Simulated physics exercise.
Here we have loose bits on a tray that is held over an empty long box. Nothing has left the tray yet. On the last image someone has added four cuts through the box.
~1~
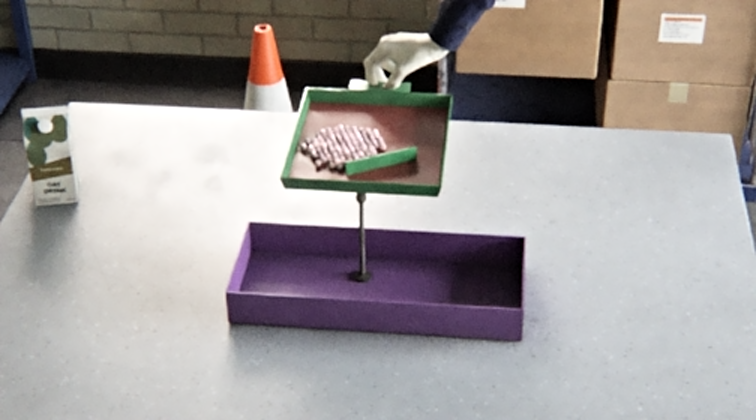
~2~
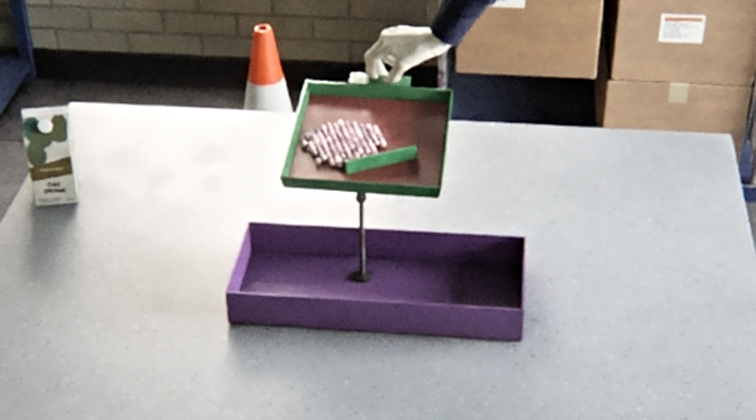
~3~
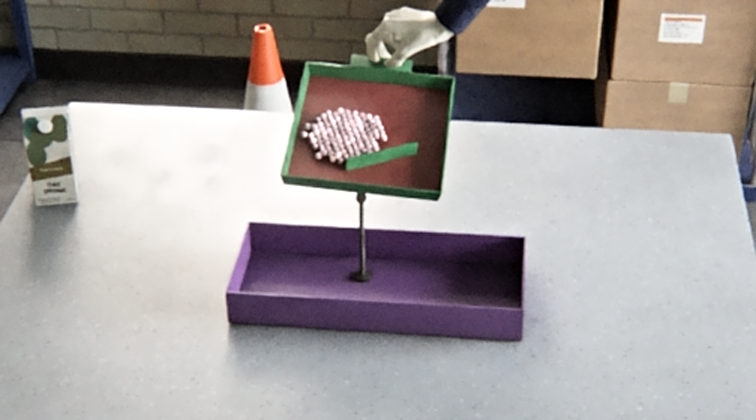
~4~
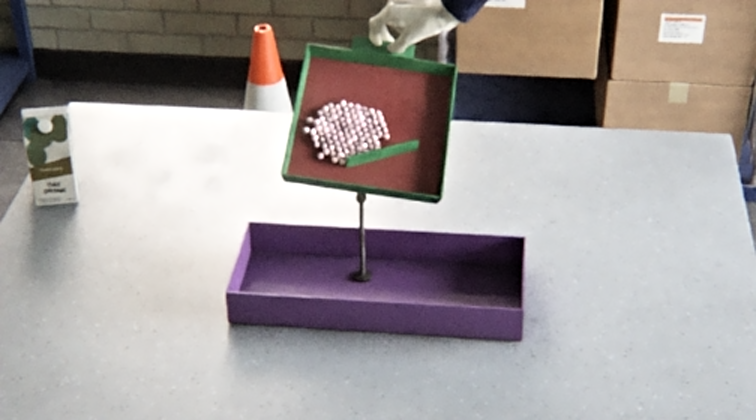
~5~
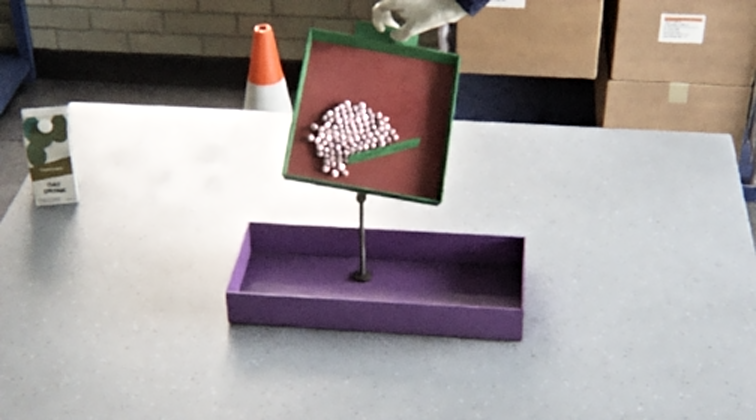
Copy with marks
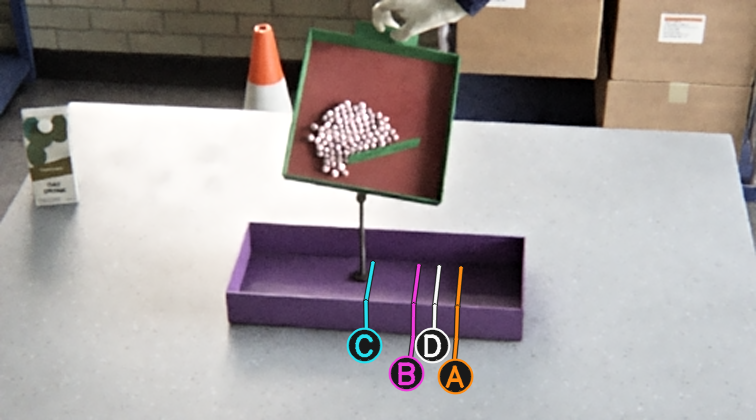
On a pale tabletop, a gloved hand raised the back of a green-edged tray above an empty purple box, tilting it steeply forward, and the clustered pale beads began to shift around a green strip.
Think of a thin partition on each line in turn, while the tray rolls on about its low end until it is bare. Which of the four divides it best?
B is best.
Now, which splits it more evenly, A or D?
That would be D.
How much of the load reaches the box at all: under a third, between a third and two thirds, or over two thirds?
About that: Over two thirds.
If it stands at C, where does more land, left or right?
Right.
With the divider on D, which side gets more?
More lands on the left.
On the marked copy, line A crosses the front rim at (457, 306); line B crosses the front rim at (413, 303); line C crosses the front rim at (366, 300); line D crosses the front rim at (434, 304).
Choosing A, of what is caught, nearly all on the left of the divider, a stray few on the right.
Choosing B, of what is caught, about half on the left of the divider, about half on the right.
Choosing C, of what is caught, a small part on the left of the divider, most on the right.
Choosing D, of what is caught, most on the left of the divider, about a quarter on the right.
